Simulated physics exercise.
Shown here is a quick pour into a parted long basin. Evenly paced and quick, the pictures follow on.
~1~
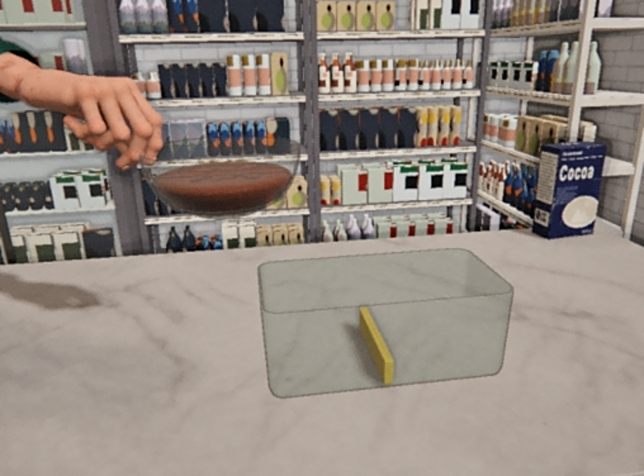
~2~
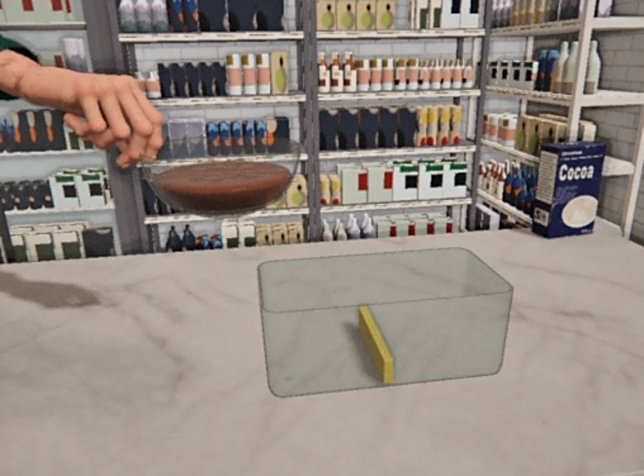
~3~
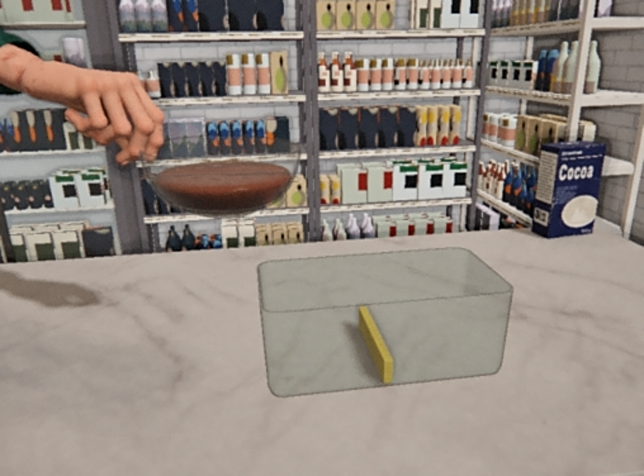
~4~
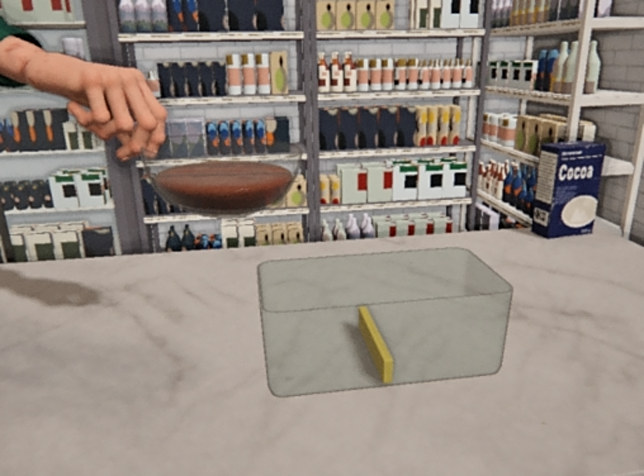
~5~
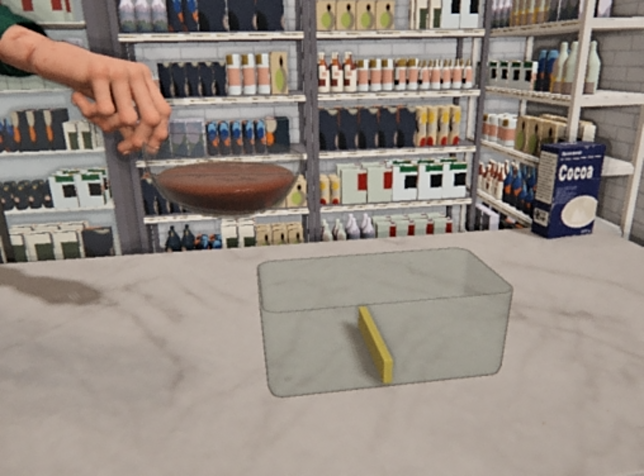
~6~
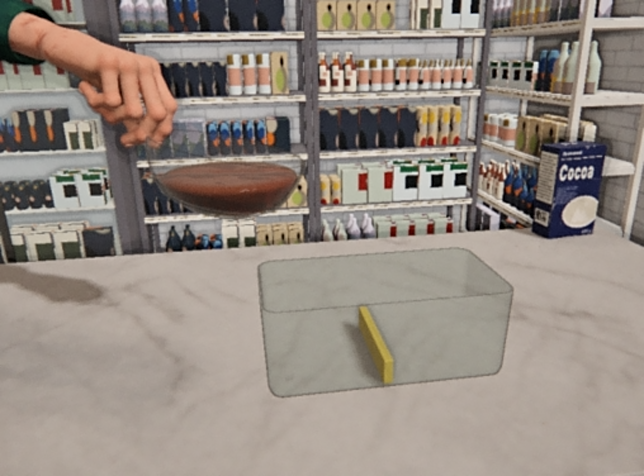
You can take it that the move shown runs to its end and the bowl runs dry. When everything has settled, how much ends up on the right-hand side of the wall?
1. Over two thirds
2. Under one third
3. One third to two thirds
Under one third.
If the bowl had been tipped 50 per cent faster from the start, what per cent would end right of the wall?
Around 10 percent ends up there.
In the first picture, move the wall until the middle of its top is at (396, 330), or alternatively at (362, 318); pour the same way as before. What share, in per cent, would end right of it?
That'd be about 5 percent for the first and about 10 percent for the other.
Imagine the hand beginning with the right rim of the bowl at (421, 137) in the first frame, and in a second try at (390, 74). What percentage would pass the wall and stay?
In order: Close to 90 and 90 percent.
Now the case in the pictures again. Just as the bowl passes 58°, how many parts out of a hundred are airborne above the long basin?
Around 30 percent.
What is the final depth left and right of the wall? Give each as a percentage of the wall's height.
Left side: Approx. 80 %; right side: Approx. 0 %.
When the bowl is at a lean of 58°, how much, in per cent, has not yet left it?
Near 60 percent is still in there.
A moment on, the tilt is 58° and 58 per cent is still to pour, 14 is left of the wall and 0 right of it.
Next, the tilt is 87° and 6 per cent is still to pour, 82 is left of the wall and 2 right of it.
Then the tilt is 95° and 0 per cent is still to pour, 94 is left of the wall and 6 right of it.
Later the tilt is 95° and 0 per cent is still to pour, 94 is left of the wall and 6 right of it.
In the end 94 per cent lies left of the wall, 6 right of it and 1 outside.
